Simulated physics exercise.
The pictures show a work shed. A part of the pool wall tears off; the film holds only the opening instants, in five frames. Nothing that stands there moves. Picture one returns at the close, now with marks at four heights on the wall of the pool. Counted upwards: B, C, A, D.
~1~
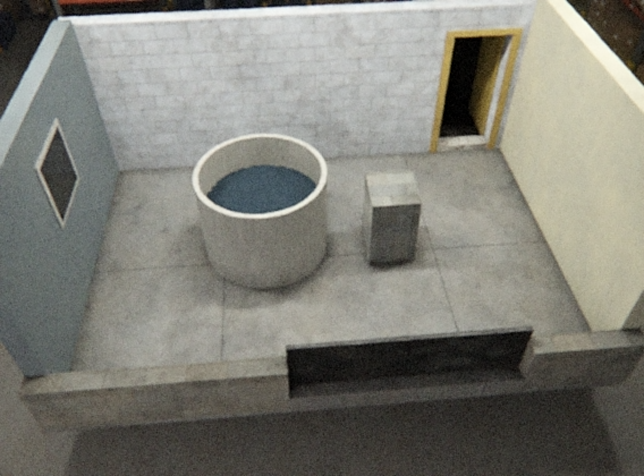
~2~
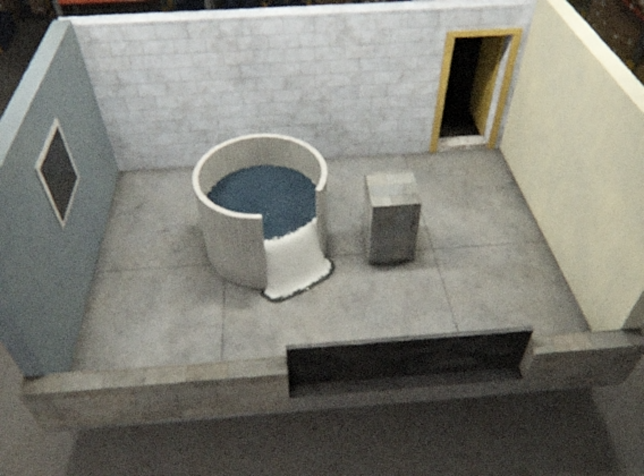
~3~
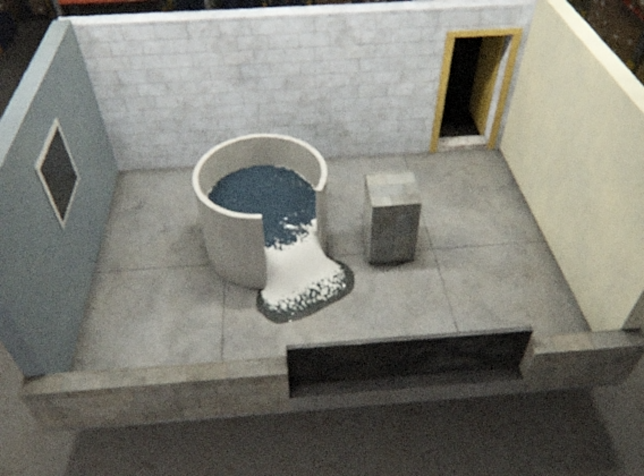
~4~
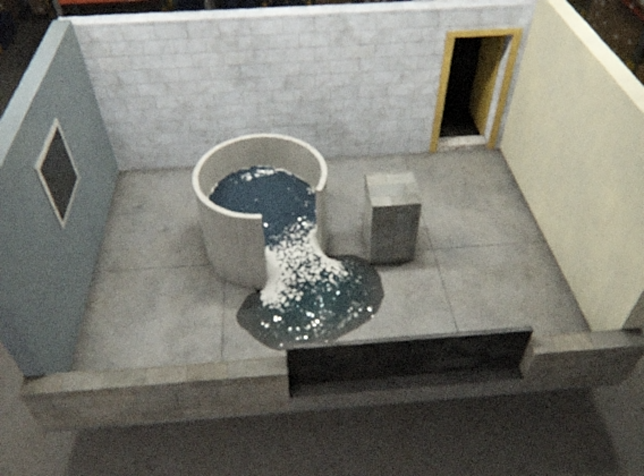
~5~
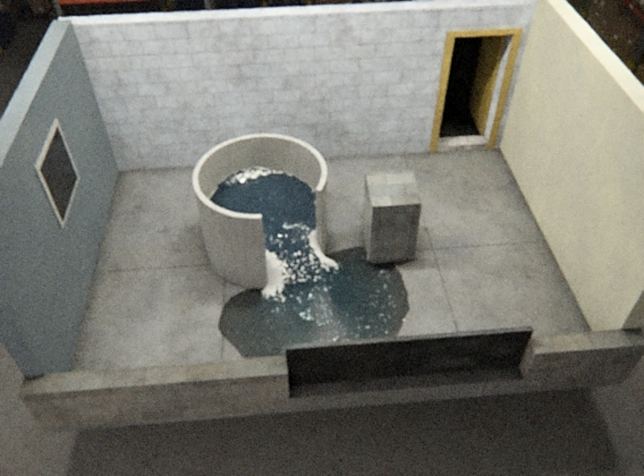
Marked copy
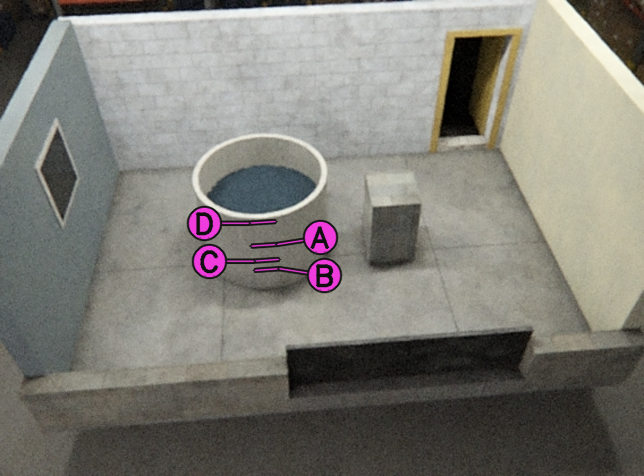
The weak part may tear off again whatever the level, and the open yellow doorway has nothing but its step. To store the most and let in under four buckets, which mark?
C is the one.
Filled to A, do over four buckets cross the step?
Yes, it does.
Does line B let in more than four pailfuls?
No.
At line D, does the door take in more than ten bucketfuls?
Yes.
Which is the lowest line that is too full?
A it is.
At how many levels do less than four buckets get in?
Two of them.
In magenta, A at (264, 245); B at (267, 269); C at (266, 260); D at (262, 222); from the bottom up B, C, A, D.
With A, about 8 bucketfuls get in.
With B, nothing gets over.
With C, a splash gets over, under a bucket.
With D, dozens of bucketfuls pour in.
